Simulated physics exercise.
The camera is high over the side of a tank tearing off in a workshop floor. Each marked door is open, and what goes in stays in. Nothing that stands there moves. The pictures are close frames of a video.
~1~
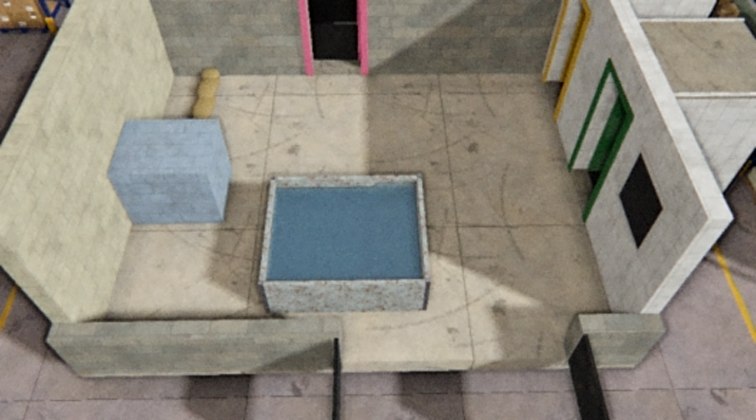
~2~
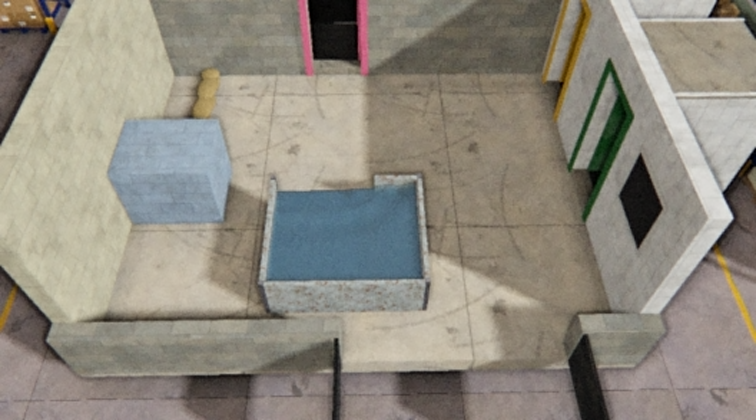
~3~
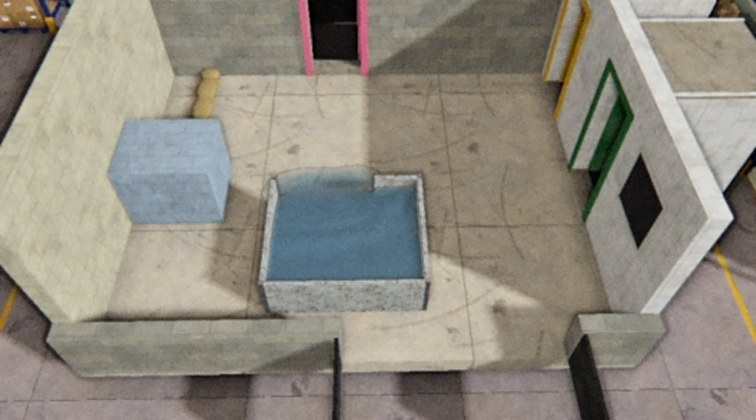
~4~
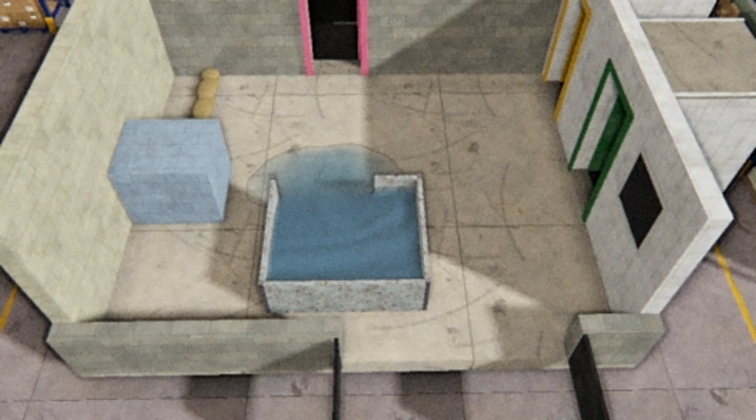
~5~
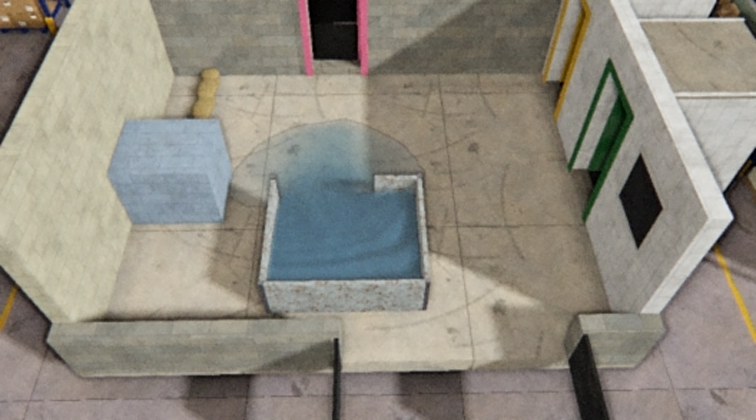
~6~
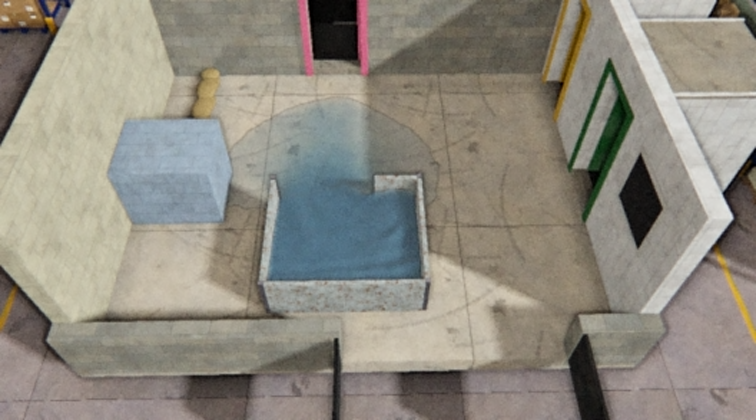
Water sits still in a pale, speckled stone tank on a workshop floor, seen from high above with low walls around it. A light blue block and a short row of tan round objects stand to the left, with a pink-edged doorway behind and yellow and green ones at right. Part of the tank's far side opens, and the blue water pours through the gap, fanning thinly across the floor towards the back wall.
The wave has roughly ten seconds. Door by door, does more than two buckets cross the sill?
In the end: The pink door takes more than that; the yellow door takes more than that; the green door stays under that.
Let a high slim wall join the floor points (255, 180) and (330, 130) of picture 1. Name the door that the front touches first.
It is the door marked pink.
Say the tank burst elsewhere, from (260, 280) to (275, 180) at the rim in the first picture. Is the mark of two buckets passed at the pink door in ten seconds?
Pink door lets less in.
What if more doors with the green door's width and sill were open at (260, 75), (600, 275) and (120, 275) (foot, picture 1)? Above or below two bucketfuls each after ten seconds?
In that order: Is over, lets less in, is under.
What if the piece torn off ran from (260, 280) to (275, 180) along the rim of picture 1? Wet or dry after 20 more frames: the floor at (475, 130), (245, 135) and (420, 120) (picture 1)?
In turn: Free of water, awash, no water.
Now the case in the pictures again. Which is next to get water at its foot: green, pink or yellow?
That is the one in pink.
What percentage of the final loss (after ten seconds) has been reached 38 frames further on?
Some 55 per cent.
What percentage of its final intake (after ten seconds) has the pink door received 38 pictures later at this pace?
Roughly 100 per cent.
A moment on, water covers 35 % of the floor; the pink door over two buckets in, the yellow door not reached, the green door not reached.
Next, water covers 40 % of the floor; the pink door far over two buckets in, the yellow door not reached, the green door not reached.
Then, water covers 50 % of the floor; the pink door far over two buckets in, the yellow door under two buckets in, the green door not reached.
Later, water covers 70 % of the floor; the pink door far over two buckets in, the yellow door over two buckets in, the green door wet at the sill, nothing in.
In the end, water covers 95 % of the floor; the pink door far over two buckets in, the yellow door far over two buckets in, the green door wet at the sill, nothing in.
